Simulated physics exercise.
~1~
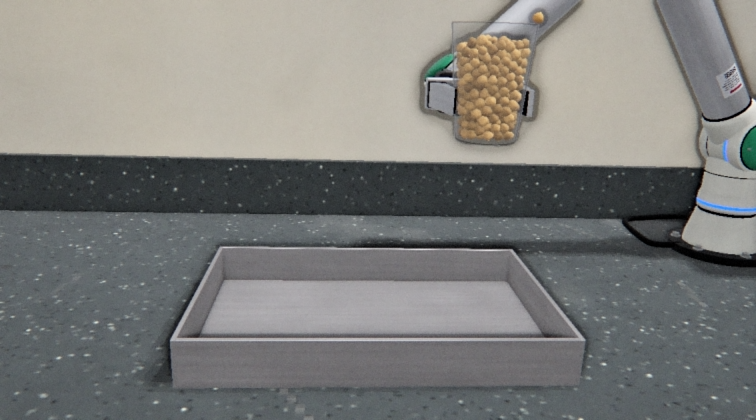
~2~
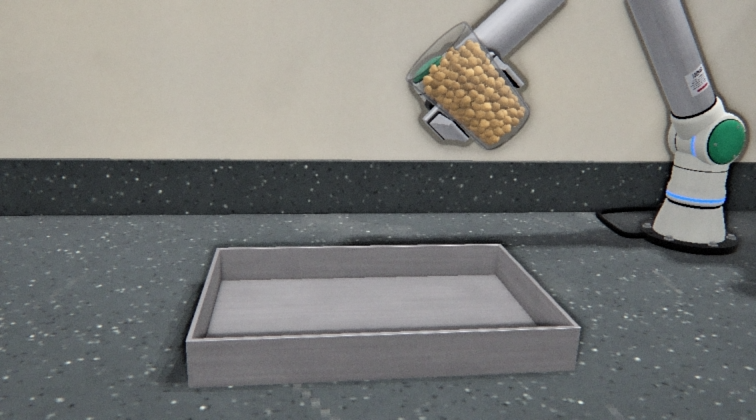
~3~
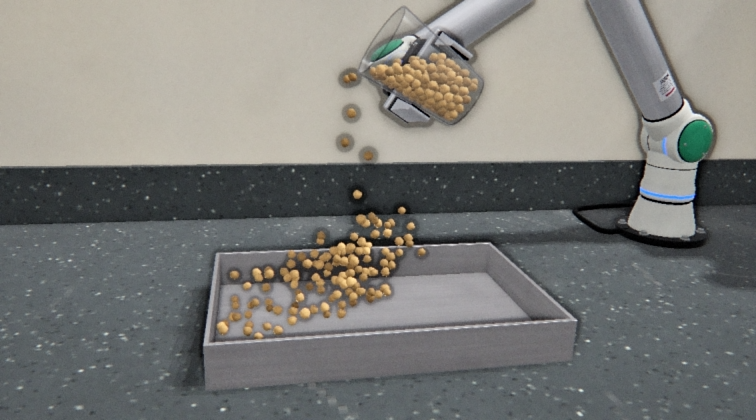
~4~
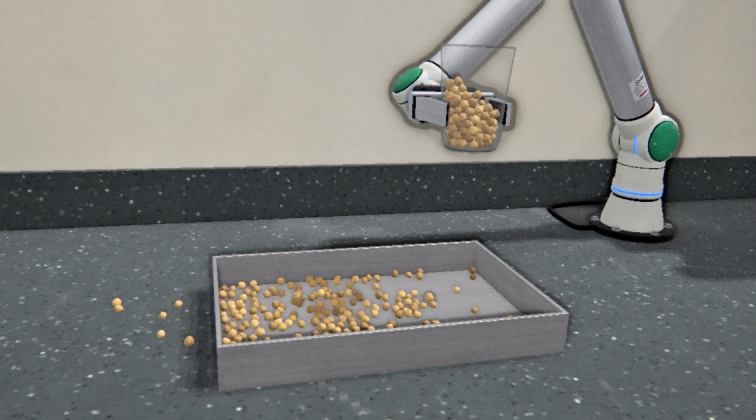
On a speckled dark tabletop, a robot arm holds a clear cup of chickpeas above a grey tray, tips it to the left and pours many into the tray, then turns it upright, still partly full, with a few chickpeas lying on the table left of the tray.
